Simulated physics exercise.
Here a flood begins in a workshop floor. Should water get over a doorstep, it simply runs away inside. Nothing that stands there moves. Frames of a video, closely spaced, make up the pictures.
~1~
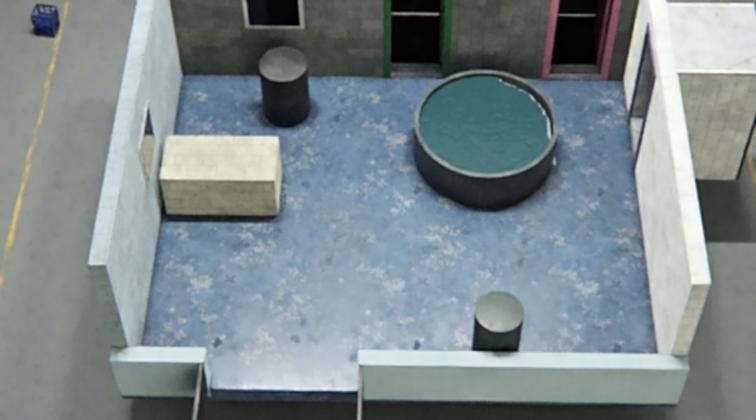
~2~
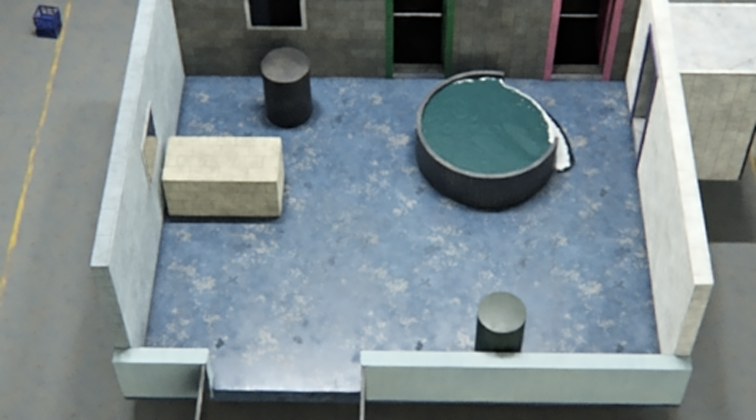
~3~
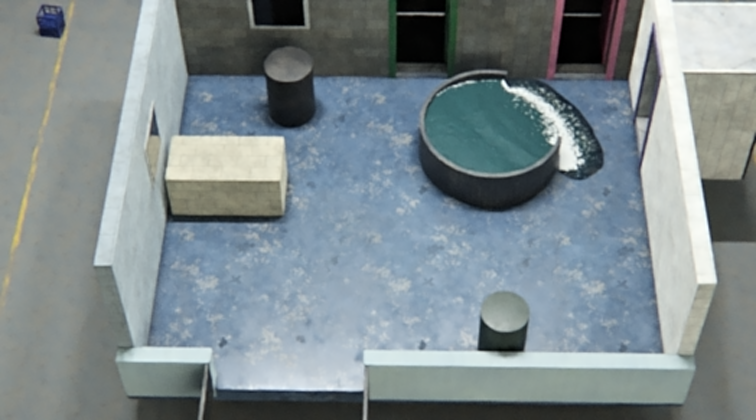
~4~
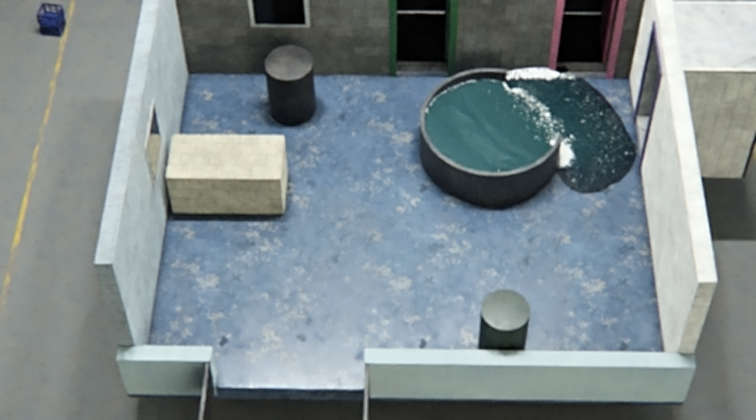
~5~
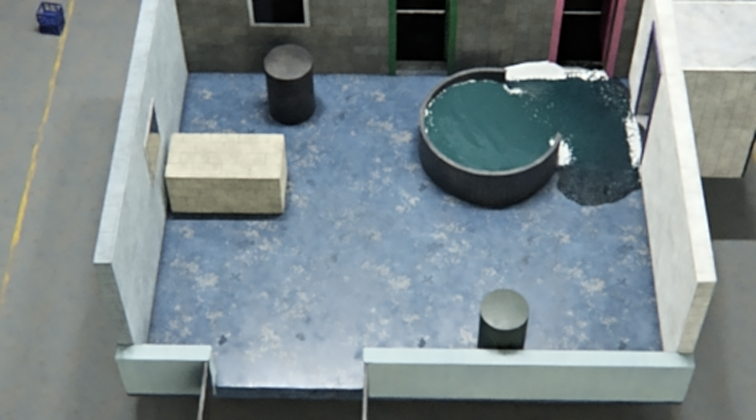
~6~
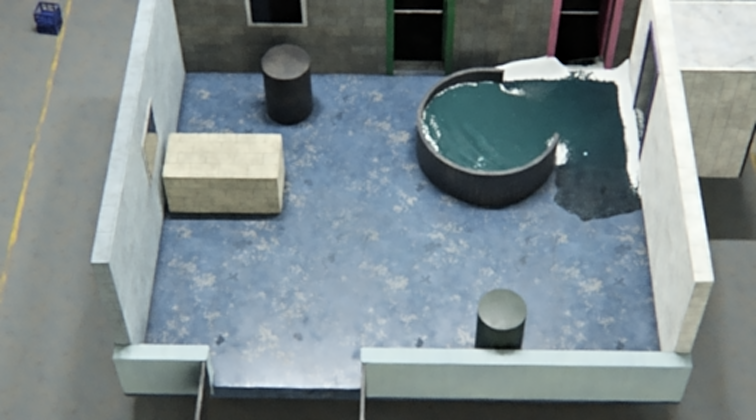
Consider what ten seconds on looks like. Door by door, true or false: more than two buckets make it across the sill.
Green door: False; pink door: True; blue door: True.
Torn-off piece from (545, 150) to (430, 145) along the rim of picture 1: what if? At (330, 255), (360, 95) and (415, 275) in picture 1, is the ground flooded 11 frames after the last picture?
Submerged, bone-dry, submerged.
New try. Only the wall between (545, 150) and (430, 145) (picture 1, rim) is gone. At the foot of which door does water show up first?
It's the blue one.
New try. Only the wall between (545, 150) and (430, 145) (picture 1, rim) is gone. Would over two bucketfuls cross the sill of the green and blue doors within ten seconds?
Note: Green misses the line, blue misses the line.
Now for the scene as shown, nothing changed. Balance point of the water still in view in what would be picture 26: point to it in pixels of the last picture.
Centre point: Around (535, 161).
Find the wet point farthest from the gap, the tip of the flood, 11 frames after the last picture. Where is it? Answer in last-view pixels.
I'd point to (649, 347).
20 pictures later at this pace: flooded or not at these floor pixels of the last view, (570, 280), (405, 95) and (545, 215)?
Point 1: Drenched; point 2: Drenched; point 3: Drenched.
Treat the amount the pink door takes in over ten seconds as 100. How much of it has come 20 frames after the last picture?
Share at that point: Close to 90 in a hundred.
A moment on, water covers 15 % of the floor; the green door wet at the sill, nothing in, the pink door over two buckets in, the blue door over two buckets in.
Next, water covers 20 % of the floor; the green door wet at the sill, nothing in, the pink door far over two buckets in, the blue door far over two buckets in.
Then, water covers 40 % of the floor; the green door wet at the sill, nothing in, the pink door far over two buckets in, the blue door far over two buckets in.
Later, water covers 55 % of the floor; the green door wet at the sill, nothing in, the pink door far over two buckets in, the blue door far over two buckets in.
In the end, water covers 95 % of the floor; the green door wet at the sill, nothing in, the pink door far over two buckets in, the blue door far over two buckets in.
